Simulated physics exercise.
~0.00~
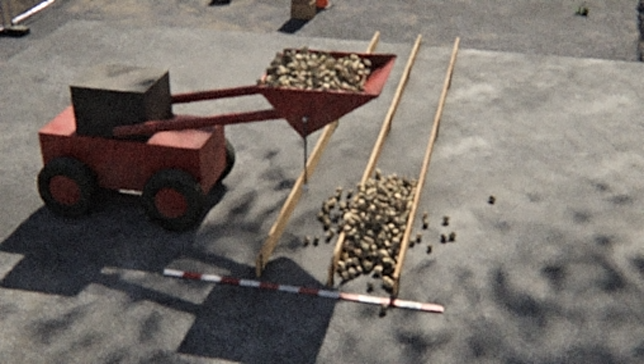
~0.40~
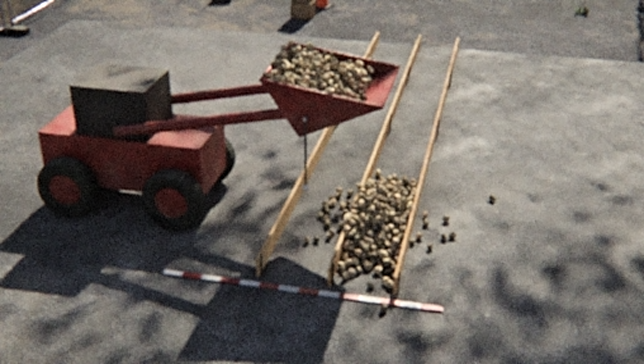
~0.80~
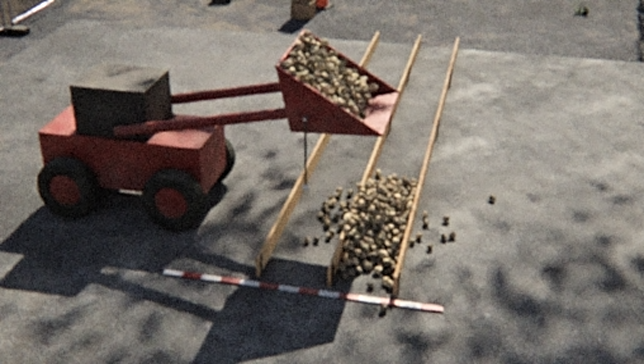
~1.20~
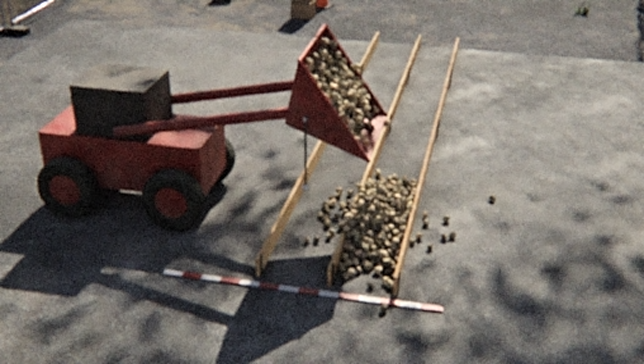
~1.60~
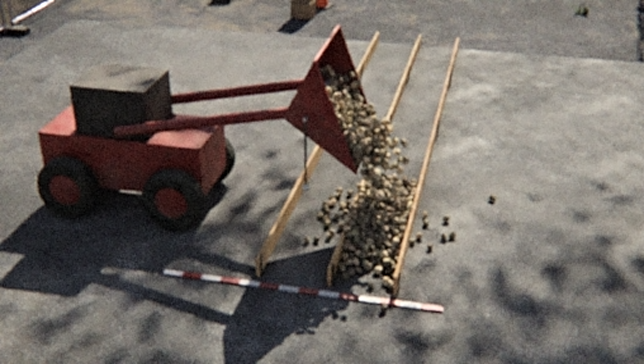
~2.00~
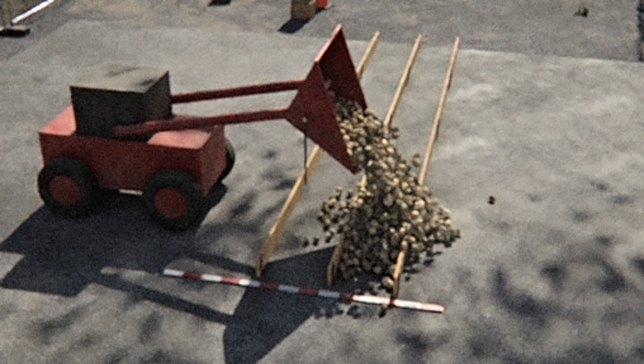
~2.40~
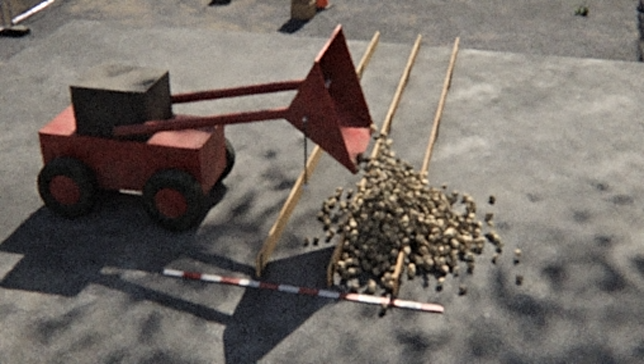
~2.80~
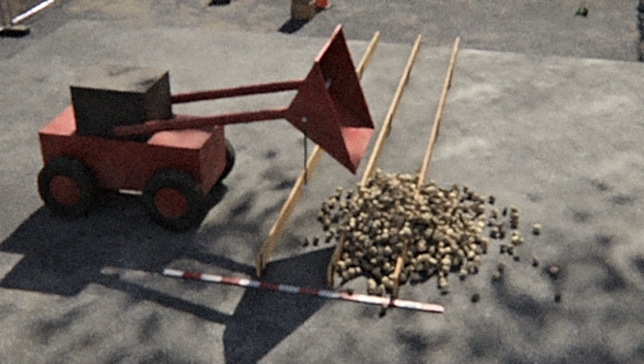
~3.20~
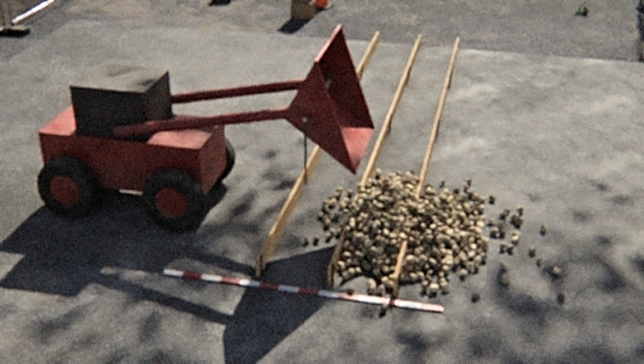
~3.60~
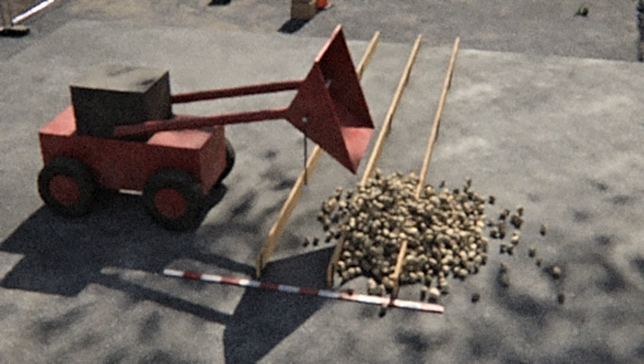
A red loader tipped its raised bucket of stones down to the right, and they poured onto the loose pile already lying between the wooden boards, spreading over the last board until the bucket hung empty above a wider heap.
